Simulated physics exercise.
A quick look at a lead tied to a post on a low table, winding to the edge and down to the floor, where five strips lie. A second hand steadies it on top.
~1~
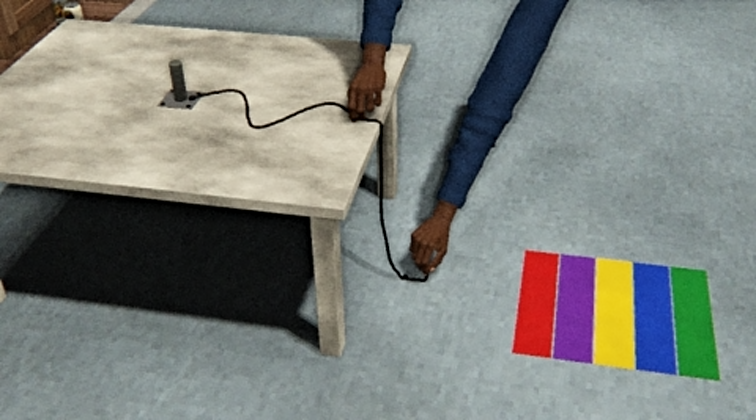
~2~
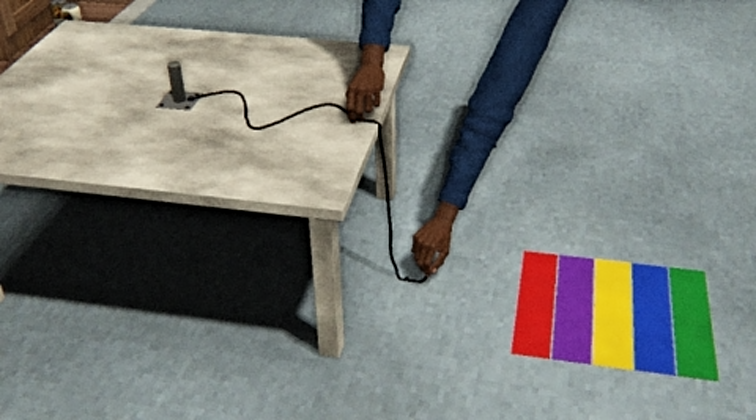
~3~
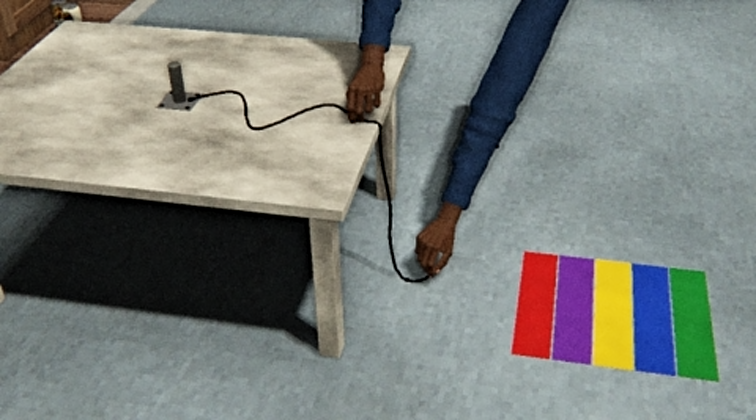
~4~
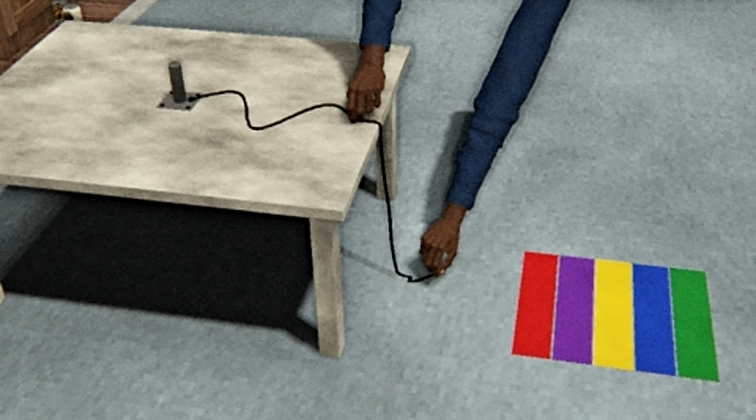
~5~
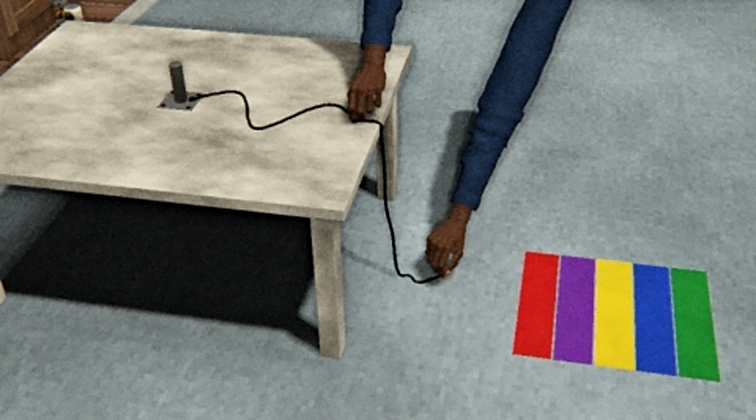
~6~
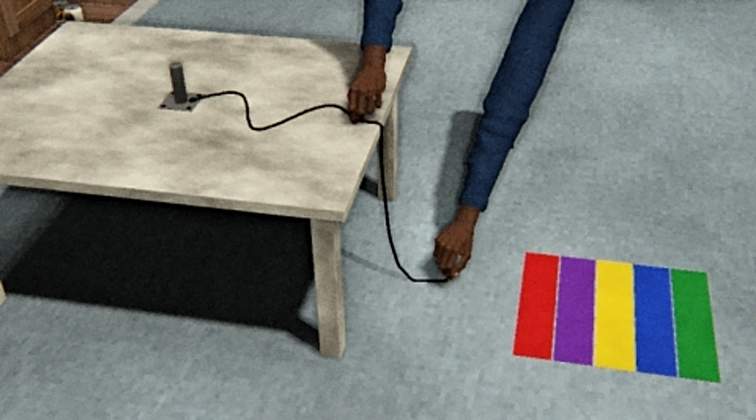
In this clip, one hand rests on a black cord at the edge of a low table, where it is tied to a post, while another hand slowly draws its end slightly rightward along the floor near five coloured strips.
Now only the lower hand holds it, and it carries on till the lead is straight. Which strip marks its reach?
The blue one.
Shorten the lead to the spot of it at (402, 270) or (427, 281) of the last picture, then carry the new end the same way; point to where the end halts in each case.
Near (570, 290) and (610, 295).
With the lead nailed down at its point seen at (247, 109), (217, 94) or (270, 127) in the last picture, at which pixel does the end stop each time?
The places are (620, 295), (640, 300) and (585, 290).
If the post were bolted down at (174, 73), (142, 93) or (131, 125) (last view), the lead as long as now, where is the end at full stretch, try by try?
Near (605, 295), (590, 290) and (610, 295).
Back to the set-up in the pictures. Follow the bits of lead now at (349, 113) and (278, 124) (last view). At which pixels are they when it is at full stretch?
About (417, 153), and the other about (336, 119).
Soon after, end near (574, 290); over purple.
After that, end near (624, 296); over yellow.
At the stop, end near (652, 299); over blue. It halts on the blue strip.
